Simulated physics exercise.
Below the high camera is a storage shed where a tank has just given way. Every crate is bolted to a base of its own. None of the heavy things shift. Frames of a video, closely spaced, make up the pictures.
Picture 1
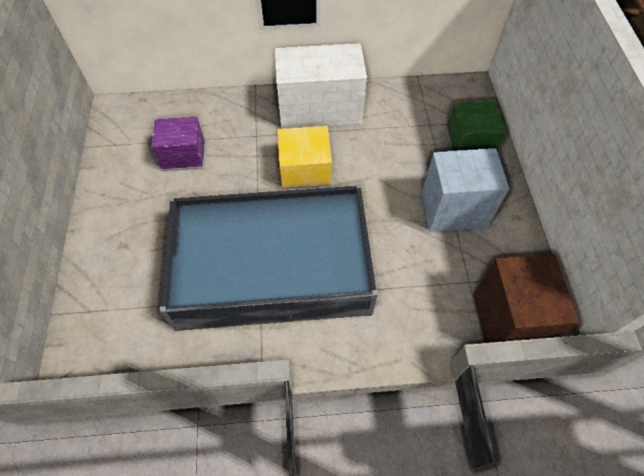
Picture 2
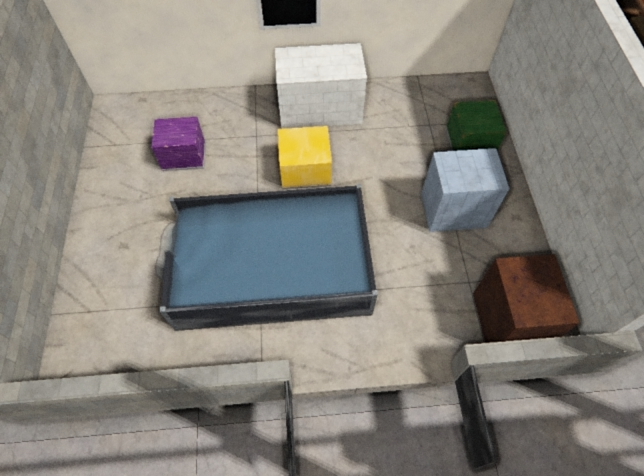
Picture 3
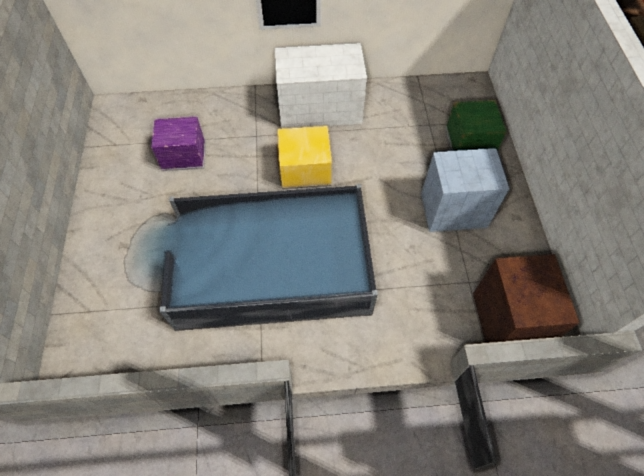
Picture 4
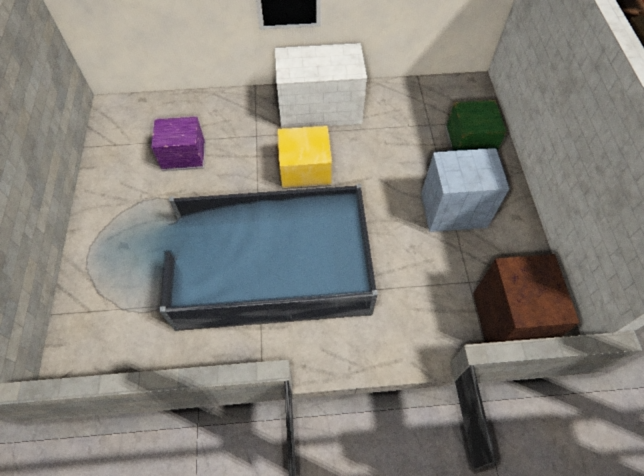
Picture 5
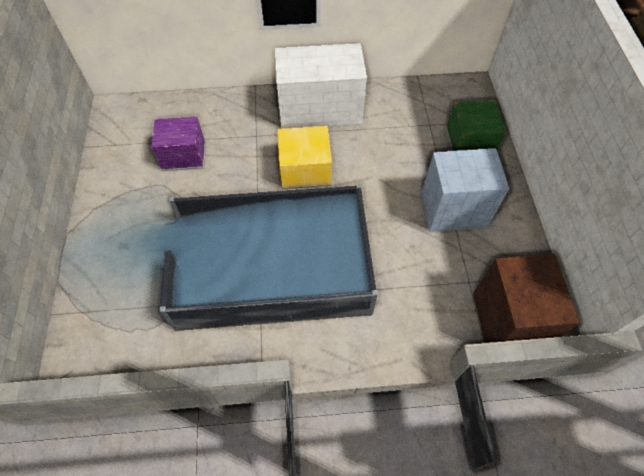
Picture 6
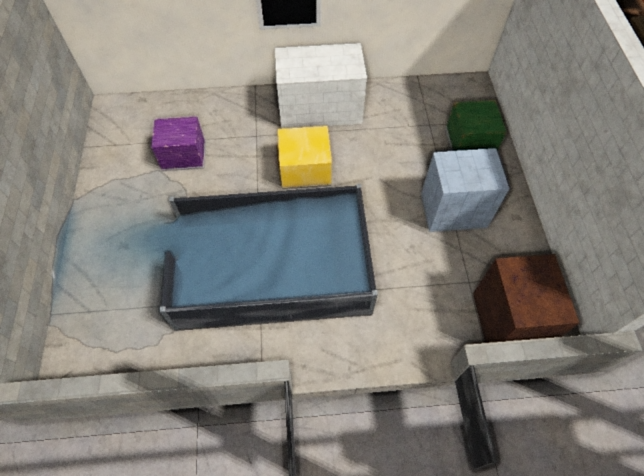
At the start, a dark-rimmed tank of still blue water sits among coloured blocks on a walled floor. Then a gap opens in its left side and water pours out, fanning leftward across the floor. The thin sheet widens until it reaches the left wall and spreads along it.
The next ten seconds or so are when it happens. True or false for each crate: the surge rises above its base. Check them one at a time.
Green crate: False; purple crate: True; yellow crate: True.
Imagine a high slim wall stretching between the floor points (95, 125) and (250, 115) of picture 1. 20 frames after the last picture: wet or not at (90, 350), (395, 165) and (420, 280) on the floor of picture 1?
Outcome by spot, in order - watered, unwatered, unwatered.
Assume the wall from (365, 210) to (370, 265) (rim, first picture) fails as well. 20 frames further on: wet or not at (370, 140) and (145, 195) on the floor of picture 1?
First spot swamped, second spot unflooded.
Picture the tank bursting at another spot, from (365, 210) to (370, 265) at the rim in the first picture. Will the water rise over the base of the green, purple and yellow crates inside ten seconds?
In that case the green crate is flooded, the purple crate is flooded and the yellow crate is flooded.
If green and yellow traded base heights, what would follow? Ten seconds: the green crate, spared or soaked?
Looks like the green is inundated.
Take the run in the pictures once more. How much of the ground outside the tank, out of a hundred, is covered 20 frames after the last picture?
Close to 40 in a hundred, I think.
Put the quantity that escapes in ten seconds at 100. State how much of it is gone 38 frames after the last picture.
I get 35 percent.
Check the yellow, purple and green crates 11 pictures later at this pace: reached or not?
Yellow dry, purple wet, green dry.
A moment on, water covers 20 % of the floor; the green crate not reached, the purple crate water round its plinth, the yellow crate not reached.
Next, water covers 25 % of the floor; the green crate not reached, the purple crate water round its plinth, the yellow crate not reached.
Then, water covers 40 % of the floor; the green crate not reached, the purple crate water round its plinth, the yellow crate not reached.
Later, water covers 70 % of the floor; the green crate not reached, the purple crate water round its plinth, the yellow crate water round its plinth.
In the end, water covers 100 % of the floor; the green crate stayed above the water, the purple crate was topped, the yellow crate was topped.
